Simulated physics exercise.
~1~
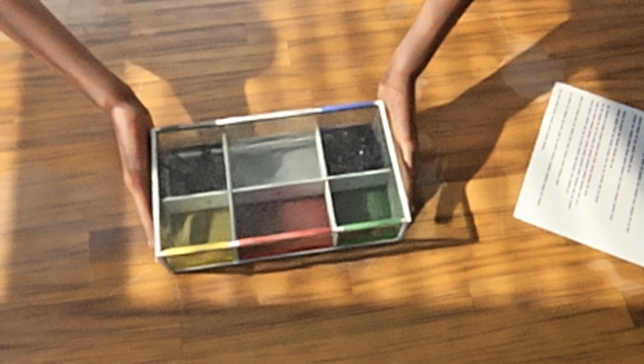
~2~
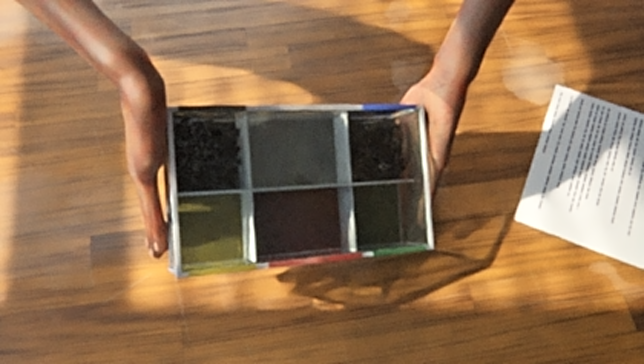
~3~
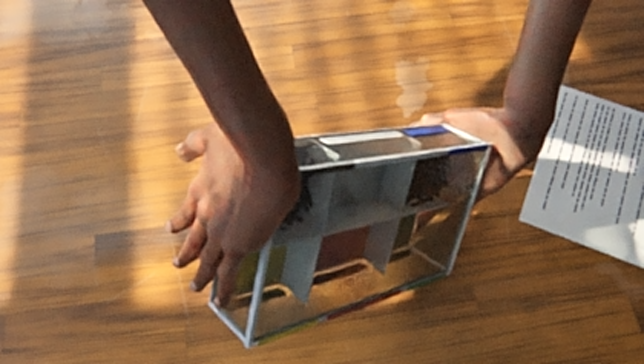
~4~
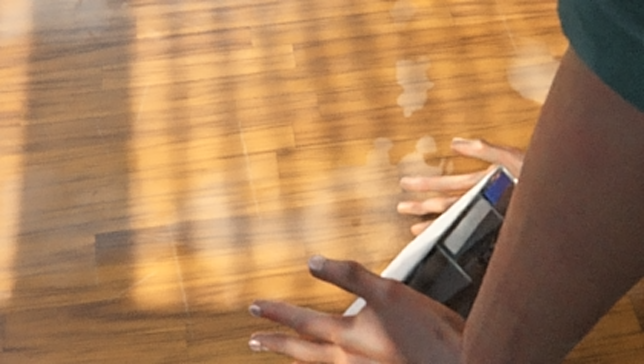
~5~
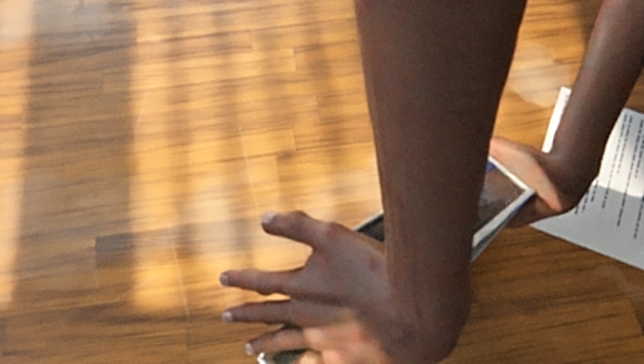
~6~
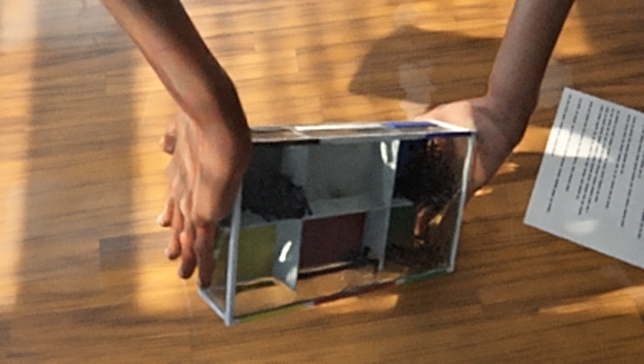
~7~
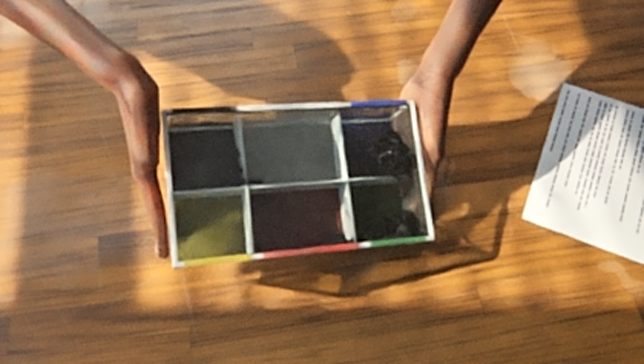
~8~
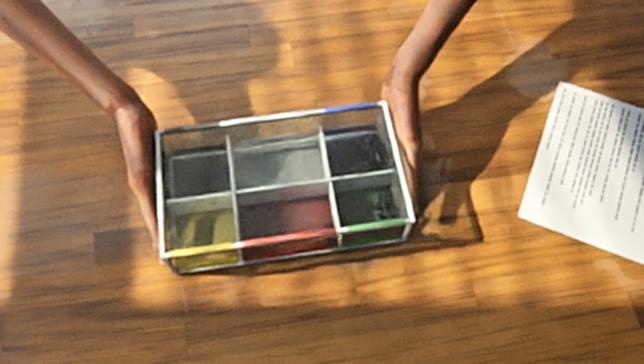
Two hands lift and tip a clear divided box of black pieces, then lower it flat.
